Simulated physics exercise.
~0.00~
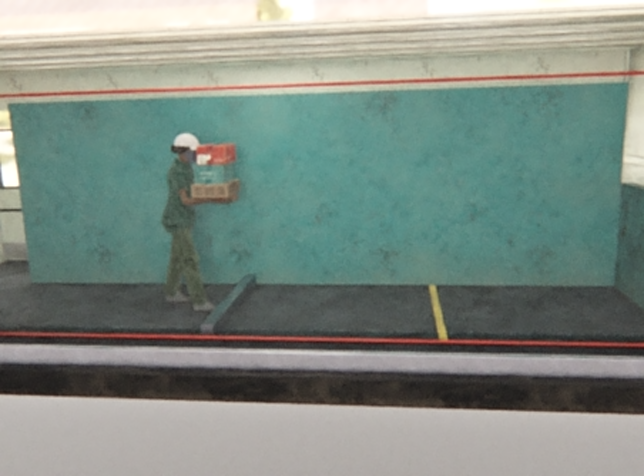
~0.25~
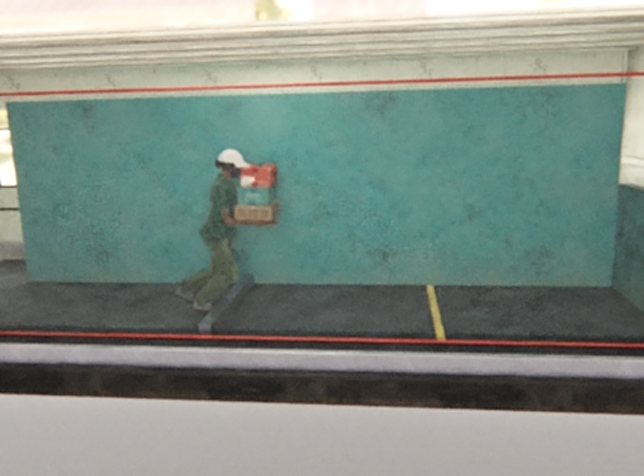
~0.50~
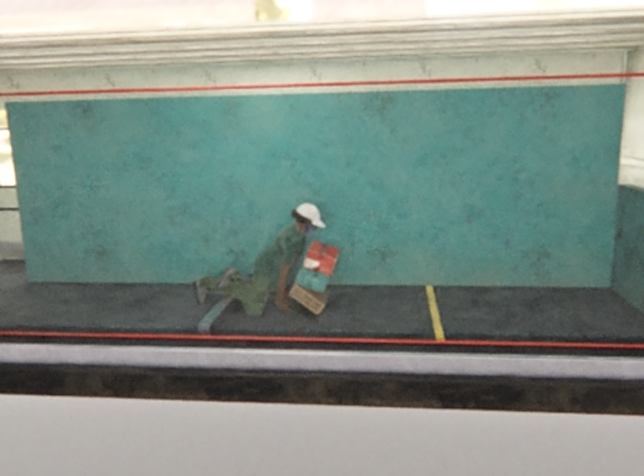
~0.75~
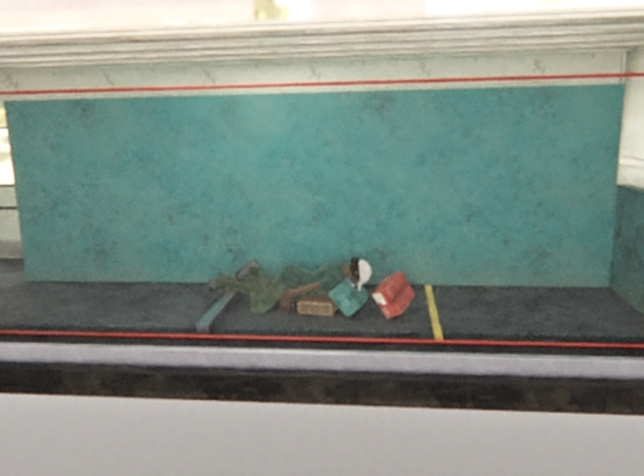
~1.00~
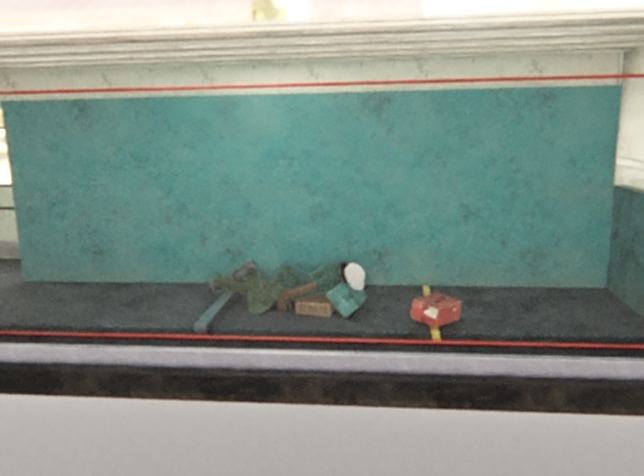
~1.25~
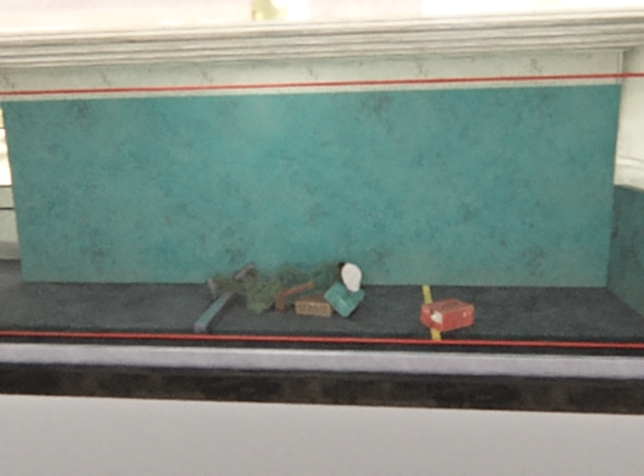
A courier in a white cap and green clothes walks right with a stack of three boxes, red over teal over brown, seen side-on from a slightly swaying camera. Behind the courier is a mottled teal wall, and the dark floor holds a low grey-green rail and, farther right, a yellow line. At the rail the courier pitches forward and falls, and the boxes tip and spill ahead. The courier ends up sprawled flat, with the brown and teal boxes resting near the head, short of the line. The red box tumbles farther right and comes to rest just past the yellow line.
